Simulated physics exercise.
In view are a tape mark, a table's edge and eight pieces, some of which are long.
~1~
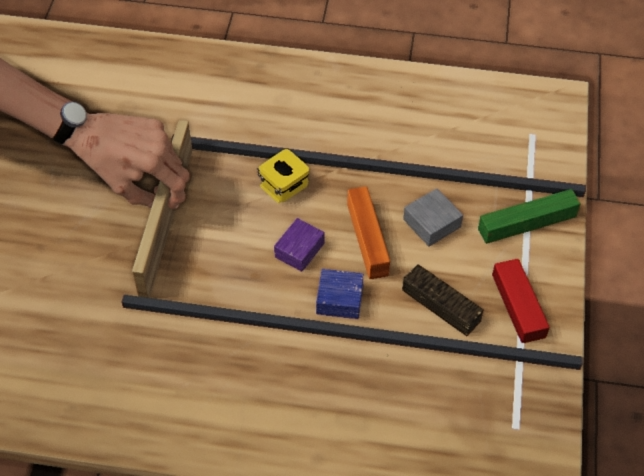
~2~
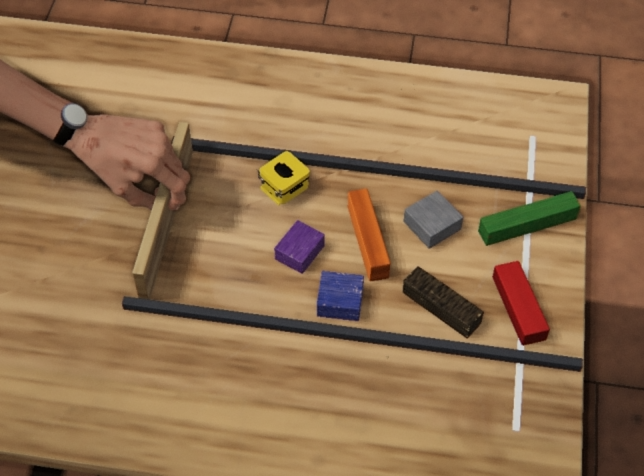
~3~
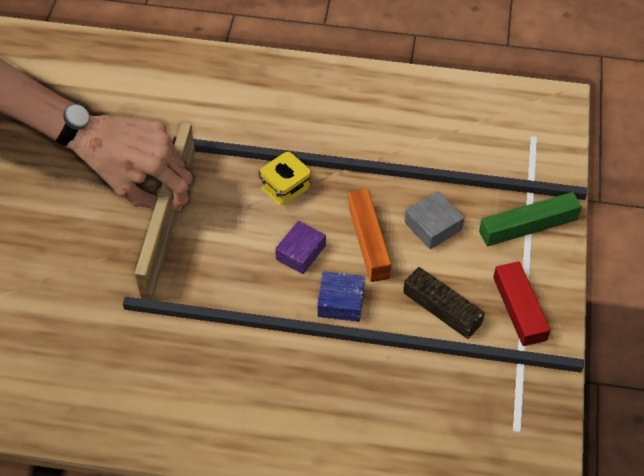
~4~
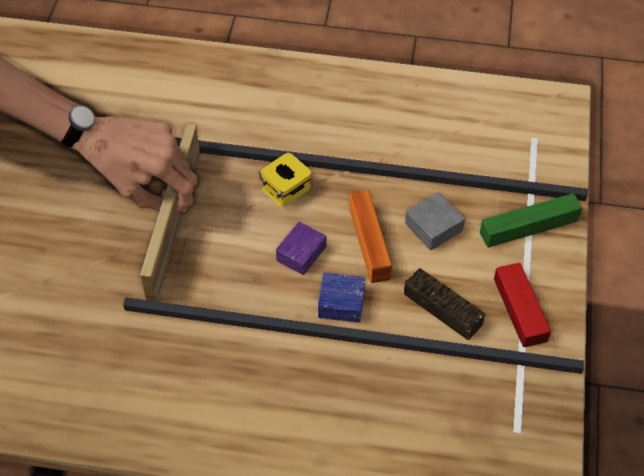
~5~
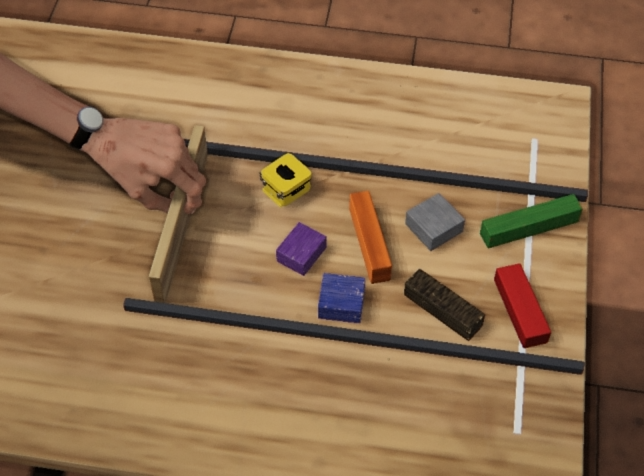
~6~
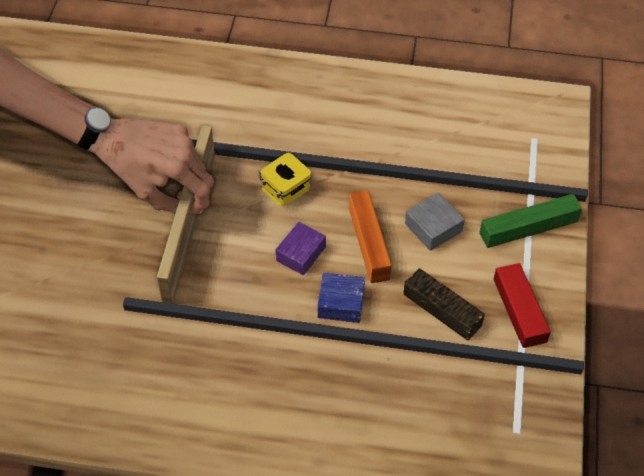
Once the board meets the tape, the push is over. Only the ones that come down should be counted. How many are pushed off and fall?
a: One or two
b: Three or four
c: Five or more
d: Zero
b.
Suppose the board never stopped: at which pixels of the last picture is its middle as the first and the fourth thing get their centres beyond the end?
(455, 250) and (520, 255).
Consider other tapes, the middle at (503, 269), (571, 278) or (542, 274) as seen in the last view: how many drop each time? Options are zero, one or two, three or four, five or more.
Counts as listed: Just one or two / 5 or more / 3 or 4.
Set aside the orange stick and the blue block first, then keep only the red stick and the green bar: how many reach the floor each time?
2 for the first case, 2 for the second.
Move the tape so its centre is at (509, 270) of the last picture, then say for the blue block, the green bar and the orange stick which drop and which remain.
The blue block is still there. The green bar is gone. The orange stick is still there.
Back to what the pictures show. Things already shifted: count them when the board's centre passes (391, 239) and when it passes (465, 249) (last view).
First 7, then 8.
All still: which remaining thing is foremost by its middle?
Answer: The orange stick.
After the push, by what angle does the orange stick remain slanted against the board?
Around 5 degrees.
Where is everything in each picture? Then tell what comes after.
The first frame shows green bar (529, 217); red stick (520, 301); black bar (442, 300); board (164, 207); tape (525, 268).
The second frame shows red stick (520, 302); orange stick (368, 234).
The third frame shows black bar (443, 303); grey block (434, 220).
The fourth frame shows green bar (531, 220); purple block (301, 248).
The fifth frame shows red stick (522, 305); board (180, 212).
The sixth frame shows green bar (531, 221); red stick (521, 305); black bar (443, 304); board (187, 213); tape (526, 272).
A little later, none off yet; green bar at rest near (531, 221); red stick at rest near (521, 305); black bar at rest near (443, 304).
Next, none off yet; green bar at rest near (532, 220); red stick at rest near (521, 305); black bar shifted a little near (464, 312).
Later still, none off yet; green bar shifted about its own width near (594, 223); red stick shifted a little near (560, 302); black bar shifted about its own width near (549, 325).
When it is over, the number that fall off is three or four; down, grey block, black bar, red stick and green bar.
